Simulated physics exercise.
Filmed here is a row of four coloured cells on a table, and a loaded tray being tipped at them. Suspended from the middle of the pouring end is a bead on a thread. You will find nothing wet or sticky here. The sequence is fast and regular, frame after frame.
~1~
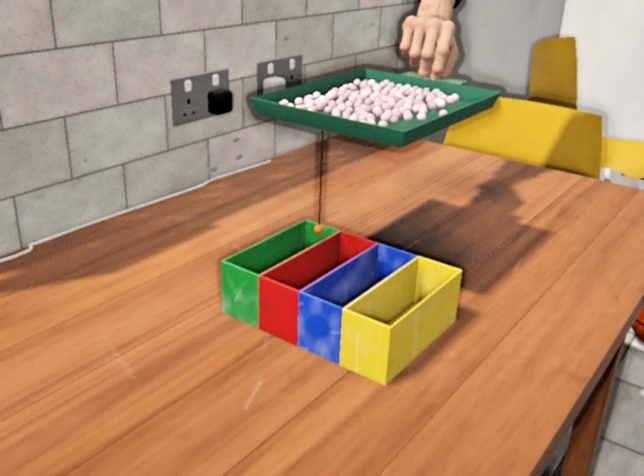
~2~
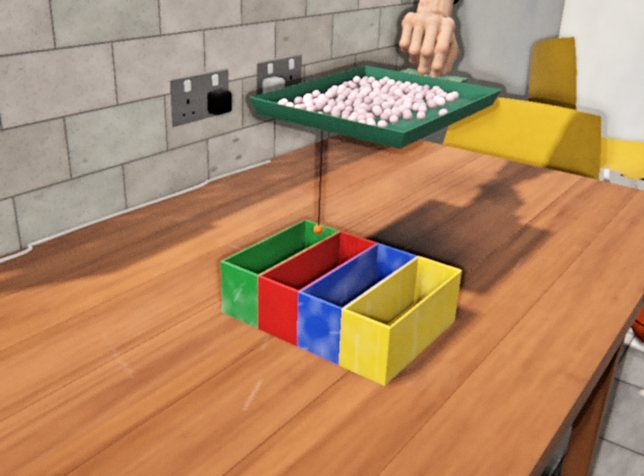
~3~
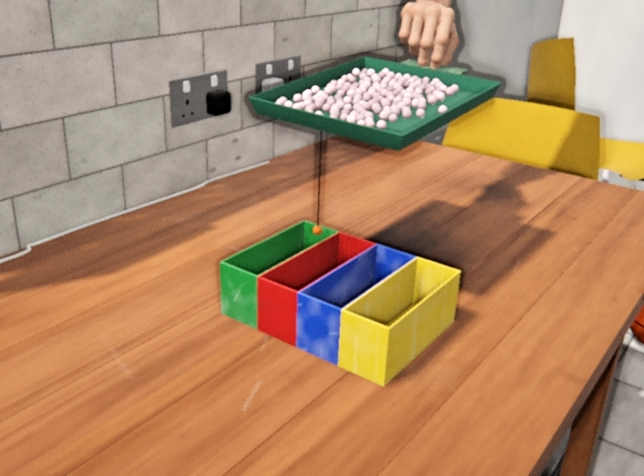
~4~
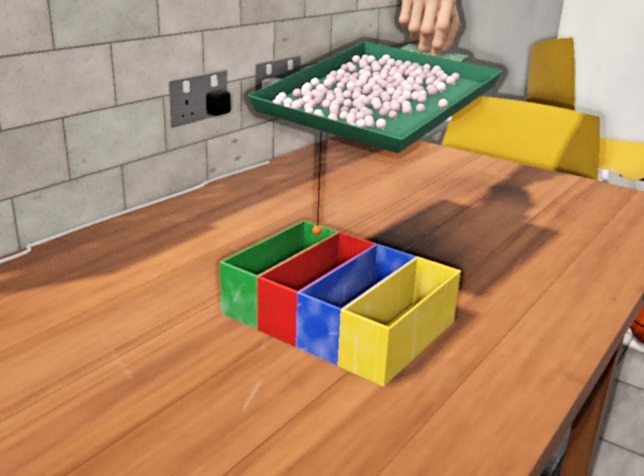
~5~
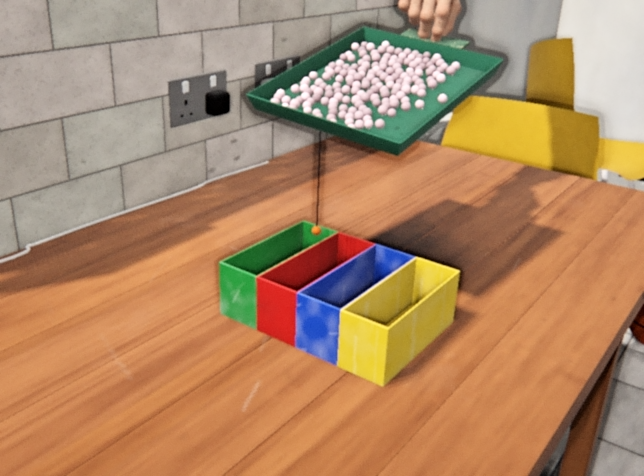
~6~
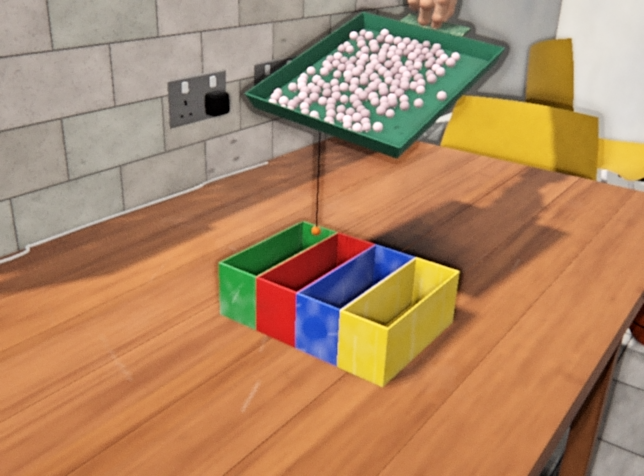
A hand tilting a green tray of small pale pink balls above green, red, blue and yellow compartments on a wooden table.
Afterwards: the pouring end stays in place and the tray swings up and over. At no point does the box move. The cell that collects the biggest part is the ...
... Blue one.
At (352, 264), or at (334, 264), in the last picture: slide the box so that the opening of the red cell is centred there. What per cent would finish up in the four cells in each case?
Try 1: Some 90 %; try 2: Some 100 %.
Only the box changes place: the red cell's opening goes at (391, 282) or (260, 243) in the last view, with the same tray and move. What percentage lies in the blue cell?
About 0 and 10 per cent.
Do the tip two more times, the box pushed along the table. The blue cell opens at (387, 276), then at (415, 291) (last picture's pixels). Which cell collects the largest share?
First try: Blue; second try: The red one.
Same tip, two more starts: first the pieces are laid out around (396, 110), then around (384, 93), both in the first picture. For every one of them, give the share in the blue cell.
Around 50 percent the first time, around 50 percent the second.
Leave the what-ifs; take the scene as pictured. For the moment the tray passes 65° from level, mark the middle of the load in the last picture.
Look about (363, 147) in the last picture.
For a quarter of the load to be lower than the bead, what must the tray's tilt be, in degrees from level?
Around 70° at that moment.
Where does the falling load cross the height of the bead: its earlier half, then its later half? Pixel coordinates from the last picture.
First roughly (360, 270), then roughly (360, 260).
Shortly afterwards, tray tipped steeply; near two thirds on the tray; a little in the yellow cell; a little in the blue cell; only a few in the red cell; near a quarter falling or outside the box.
Next, tray tipped past a quarter turn; only a few on the tray; near half in the blue cell; near a quarter in the yellow cell; near a quarter in the red cell; only a few in the green cell; a little falling or outside the box.
Some moments later, tray tipped past a quarter turn; near half in the blue cell; near a quarter in the yellow cell; near a quarter in the red cell; only a few in the green cell; a little falling or outside the box.
In the end, tray tipped past a quarter turn; near half in the blue cell; near a quarter in the yellow cell; near a quarter in the red cell; only a few in the green cell; a little outside the box.
